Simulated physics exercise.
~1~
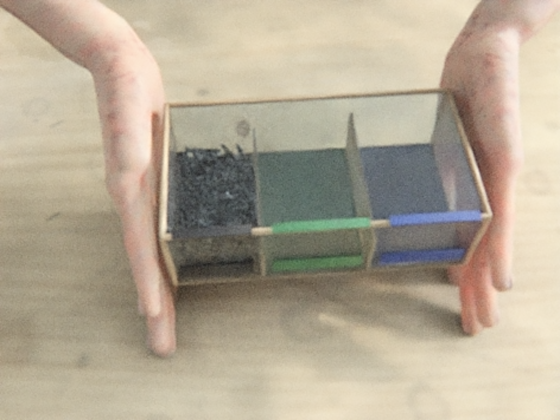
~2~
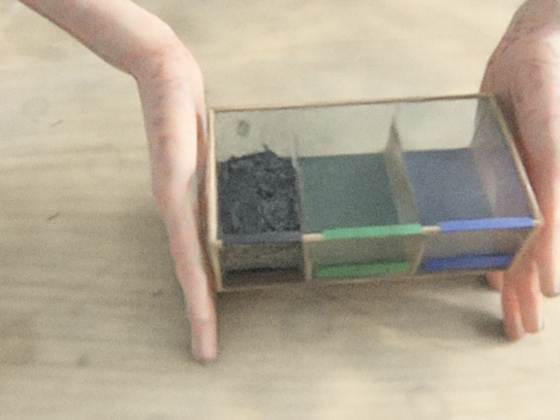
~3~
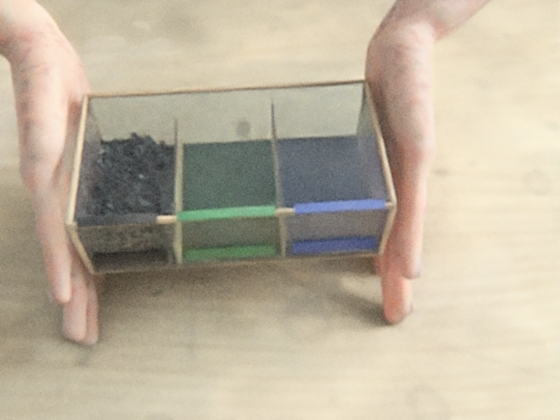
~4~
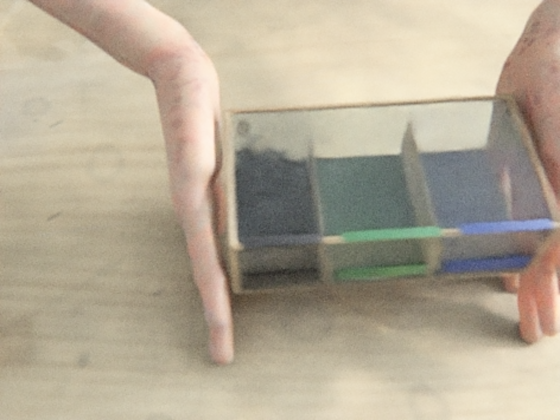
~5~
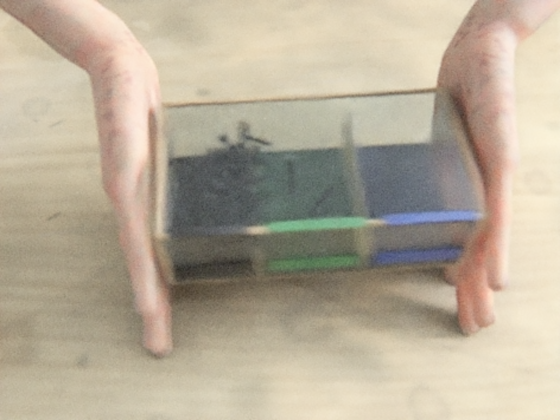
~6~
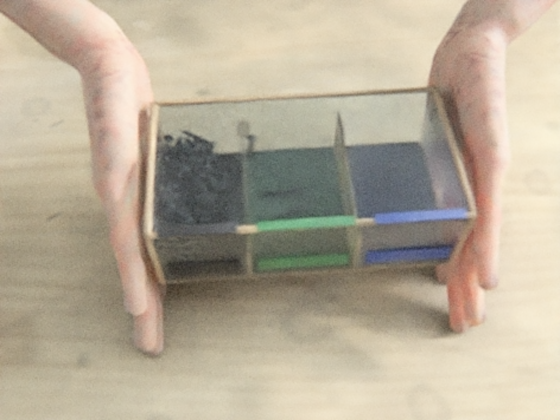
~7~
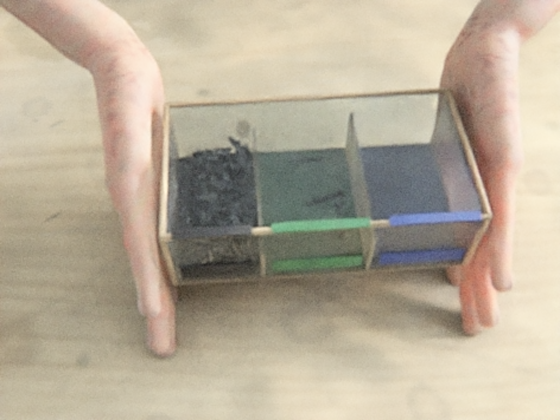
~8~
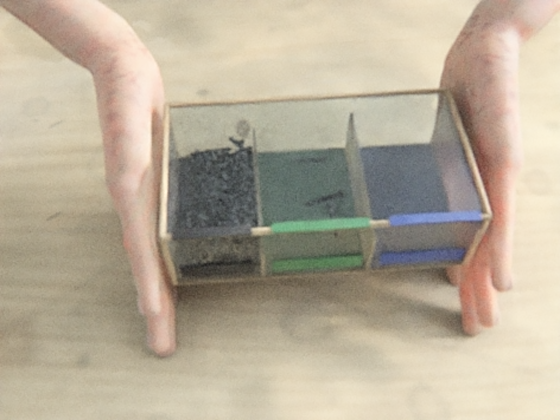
To begin with, two hands hold a clear-lidded box with three compartments above a pale wooden surface, a heap of small black pieces filling the left section while the green and blue ones look empty. The hands move the box to the right, then swing it well over to the left. They sweep it back to the right, and as it returns leftward some of the pieces jump up. The box then eases slightly right and stops. At the end it is held still and level, with most pieces on the left, a few in the green middle section and none in the blue.
